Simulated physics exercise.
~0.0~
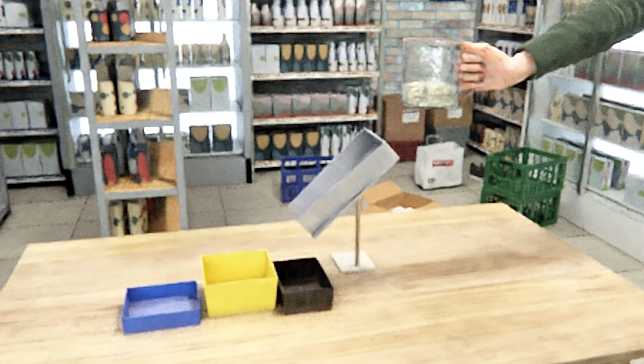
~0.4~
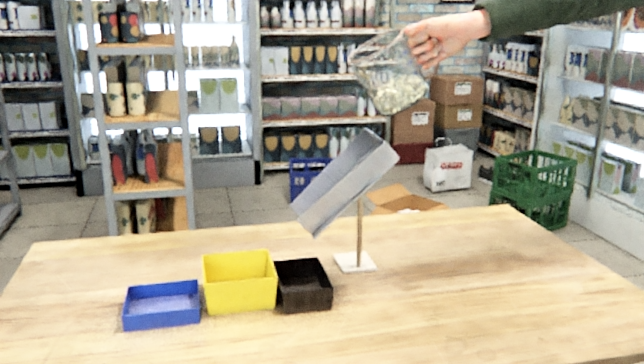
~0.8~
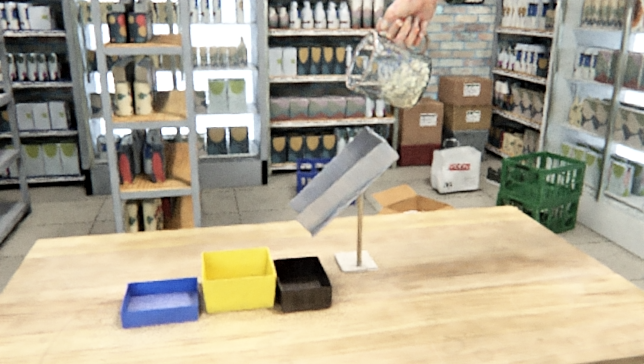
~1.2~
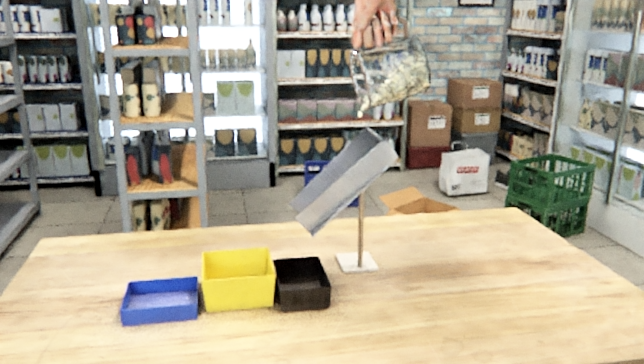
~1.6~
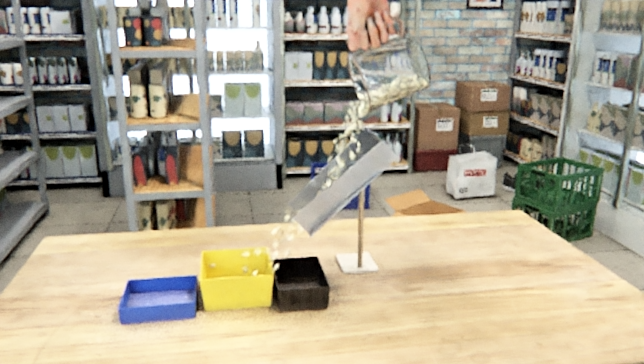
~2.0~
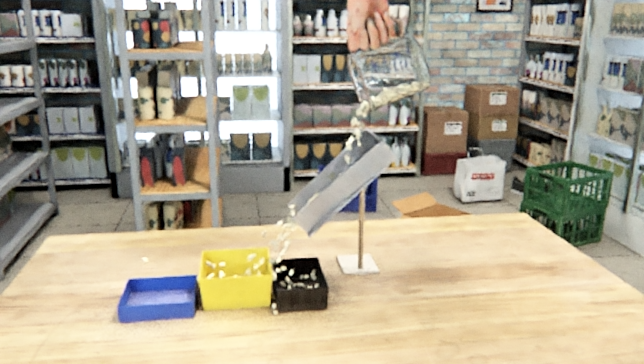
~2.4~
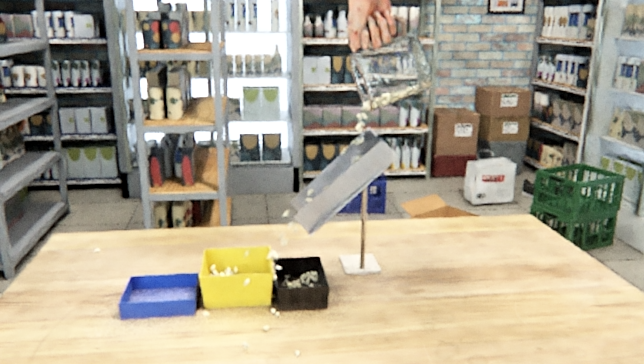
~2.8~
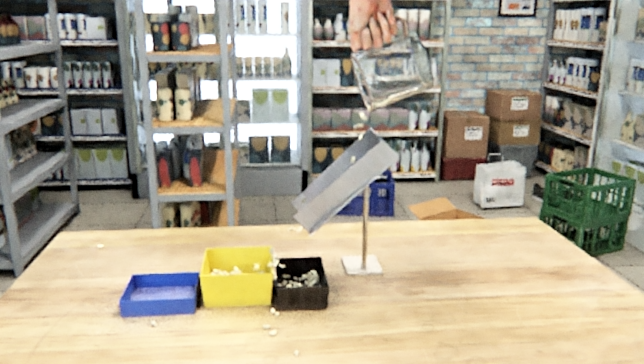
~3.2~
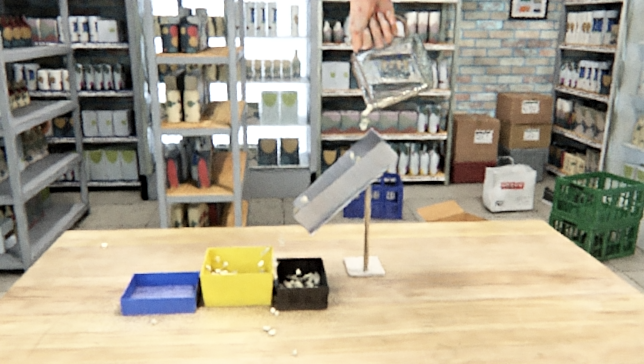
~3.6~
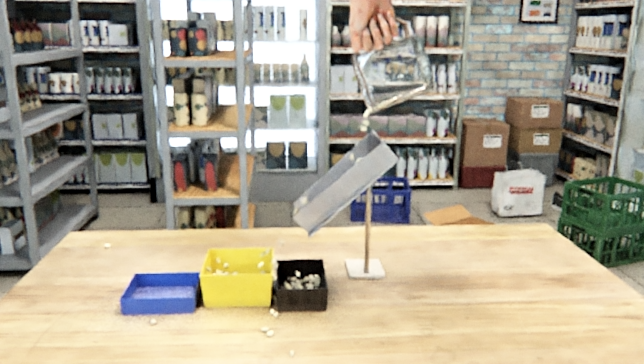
In a shop with stocked shelves, a hand brings a clear jug of white beans leftward over a wooden table and tips it above a sloping chute, sending beans down mostly into the yellow tin, some into the black, a few onto the table, the blue staying empty.
